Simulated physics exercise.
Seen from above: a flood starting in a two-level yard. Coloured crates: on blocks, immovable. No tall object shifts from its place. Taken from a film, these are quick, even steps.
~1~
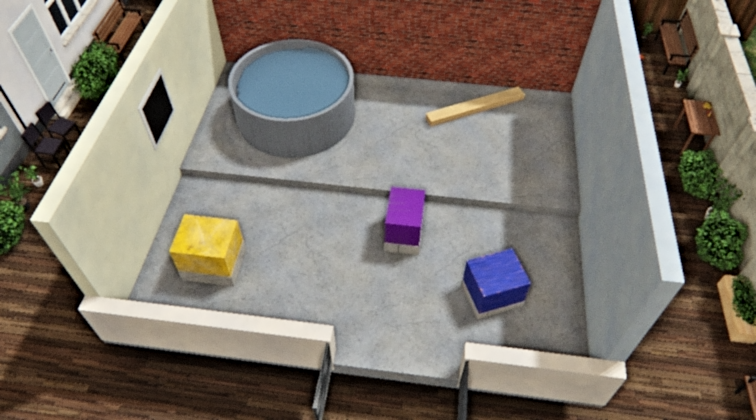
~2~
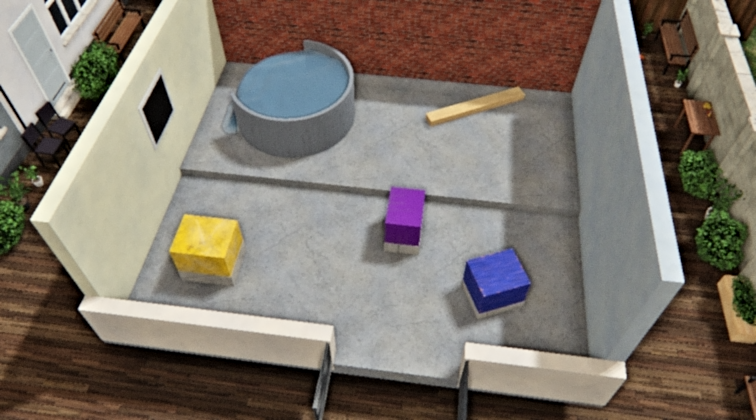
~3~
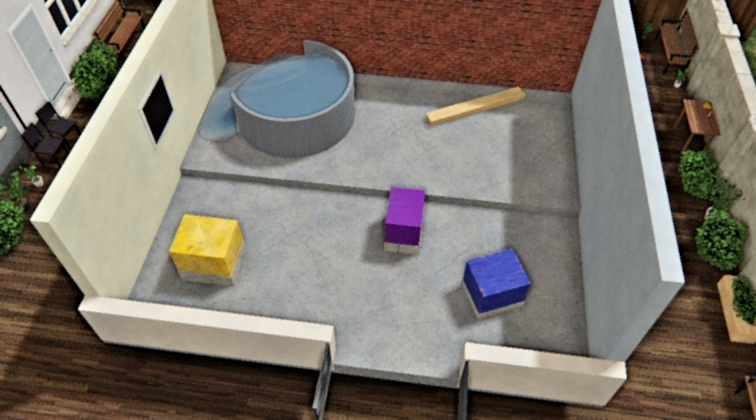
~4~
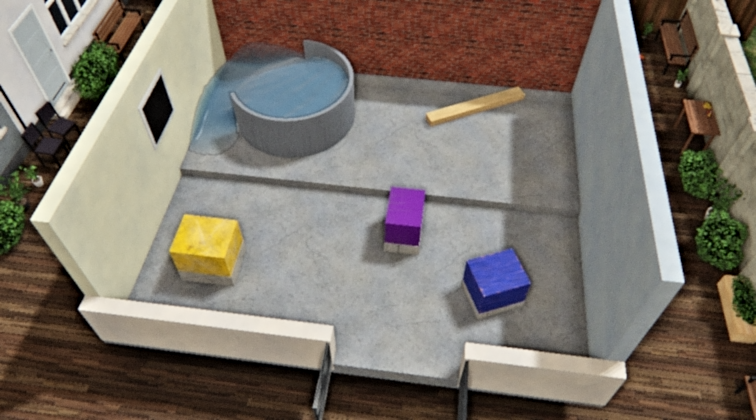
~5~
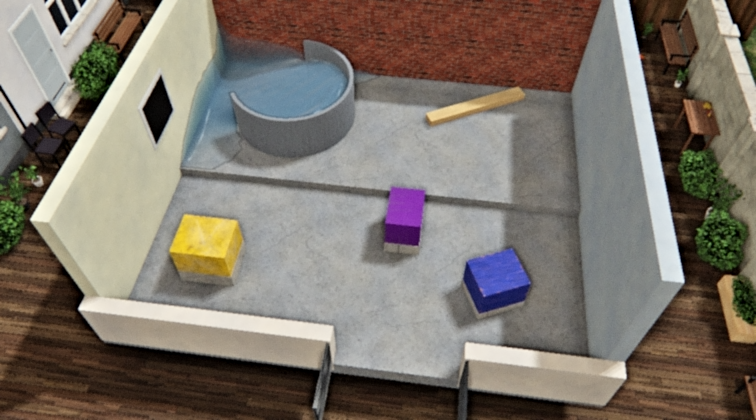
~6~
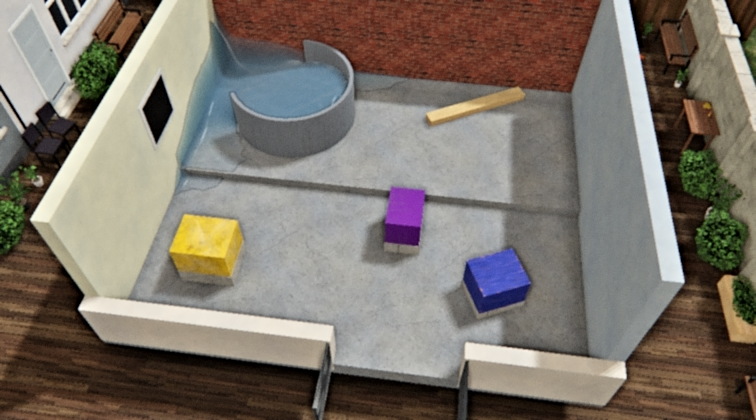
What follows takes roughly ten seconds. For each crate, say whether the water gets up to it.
The blue crate comes through with water on it, the yellow crate comes through with water on it, the purple crate comes through untouched.
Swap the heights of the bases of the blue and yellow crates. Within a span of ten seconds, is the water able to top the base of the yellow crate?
The yellow one is reached.
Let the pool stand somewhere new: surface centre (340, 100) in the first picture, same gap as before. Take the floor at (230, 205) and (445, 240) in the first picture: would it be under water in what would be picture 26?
The first spot is wetted, while the second is not reached.
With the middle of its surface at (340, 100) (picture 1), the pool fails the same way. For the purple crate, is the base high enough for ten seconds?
Purple crate: Untouched.
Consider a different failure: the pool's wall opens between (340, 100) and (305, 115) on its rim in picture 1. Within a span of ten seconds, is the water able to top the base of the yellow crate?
The yellow one is not reached.
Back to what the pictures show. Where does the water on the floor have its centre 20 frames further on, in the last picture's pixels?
I'd point to (283, 148).
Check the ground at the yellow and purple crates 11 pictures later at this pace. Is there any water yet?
My answer: Yellow got wet and purple stays dry.
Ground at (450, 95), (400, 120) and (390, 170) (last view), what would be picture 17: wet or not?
Status per point, in sequence: Waterlogged, then waterlogged, then unwetted.
A moment on, water covers 25 % of the floor; the blue crate not reached, the yellow crate water round its plinth, the purple crate not reached.
Next, water covers 35 % of the floor; the blue crate not reached, the yellow crate water round its plinth, the purple crate not reached.
Then, water covers 55 % of the floor; the blue crate water round its plinth, the yellow crate water round its plinth, the purple crate water round its plinth.
Later, water covers 80 % of the floor; the blue crate water round its plinth, the yellow crate water round its plinth, the purple crate water round its plinth.
In the end, water covers 85 % of the floor; the blue crate was topped, the yellow crate was topped, the purple crate stayed above the water.
